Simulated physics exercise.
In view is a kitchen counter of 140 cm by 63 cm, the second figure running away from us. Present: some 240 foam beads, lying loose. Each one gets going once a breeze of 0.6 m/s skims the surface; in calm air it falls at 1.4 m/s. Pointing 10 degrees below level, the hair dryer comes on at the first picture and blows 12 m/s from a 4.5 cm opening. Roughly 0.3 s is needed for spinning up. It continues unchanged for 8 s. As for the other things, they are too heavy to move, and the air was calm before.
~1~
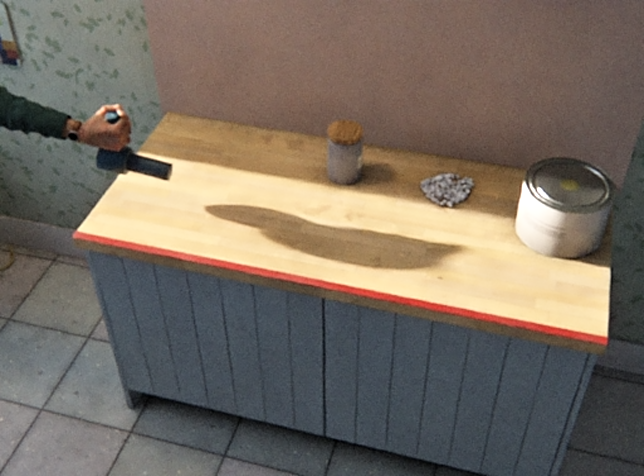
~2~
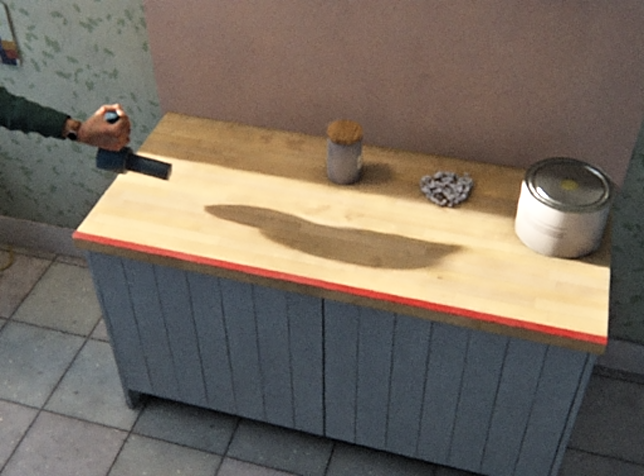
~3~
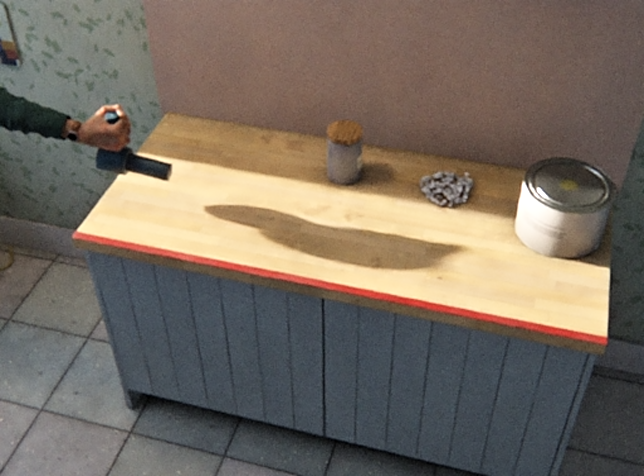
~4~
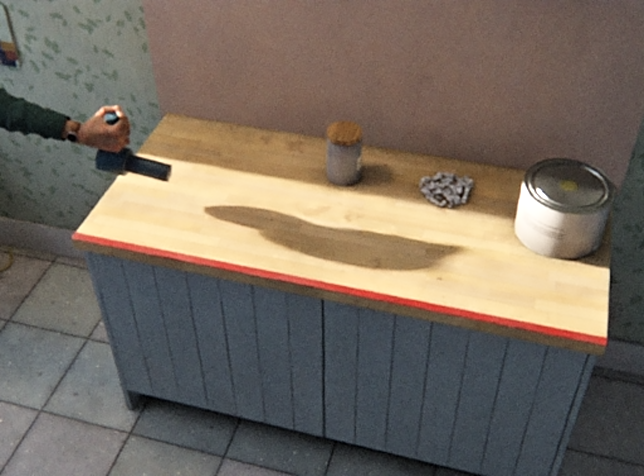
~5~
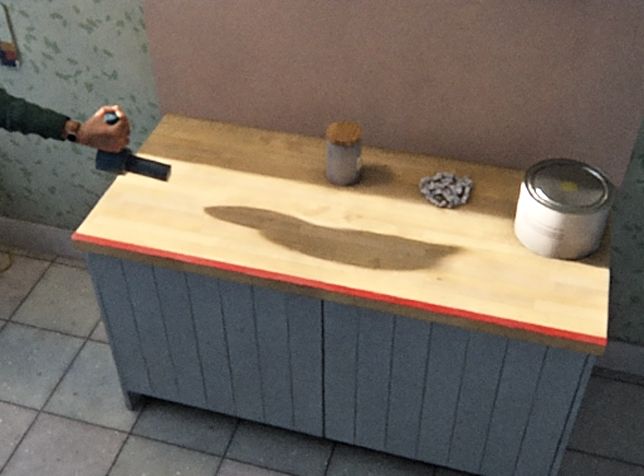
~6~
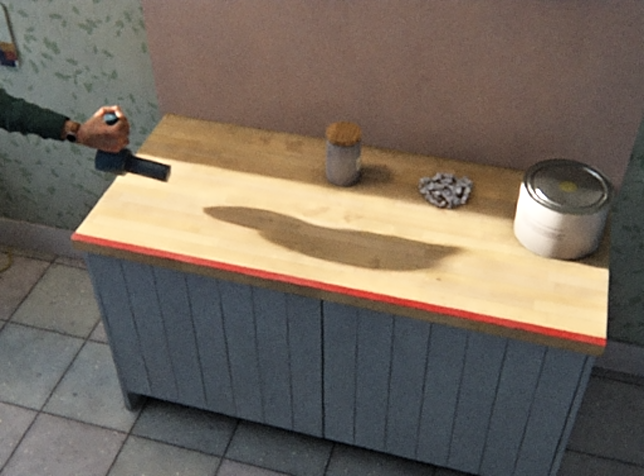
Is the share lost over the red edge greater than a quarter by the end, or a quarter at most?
It ends up a quarter at most.
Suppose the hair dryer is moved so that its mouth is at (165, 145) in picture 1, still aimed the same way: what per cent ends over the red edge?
That gives roughly 0 % in the end.
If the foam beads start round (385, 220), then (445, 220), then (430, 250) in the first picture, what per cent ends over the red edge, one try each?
Roughly 3 %, then 0 %, then 20 %.
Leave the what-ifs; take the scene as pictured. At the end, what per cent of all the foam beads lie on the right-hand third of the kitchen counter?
I'd estimate around 2 per cent.
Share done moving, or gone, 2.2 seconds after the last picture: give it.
I would put it at around 100 %.
Then, 1.2 s after the last picture, 14 % are on the move or not yet settled, 0 % are over the red edge.
Then, 2.2 s after the last picture, 5 % are on the move or not yet settled, 0 % are over the red edge.
Then, 4.1 s after the last picture, 2 % are on the move or not yet settled, 0 % are over the red edge.
Then, 7.7 s after the last picture, at the end, 0 % are over the red edge.
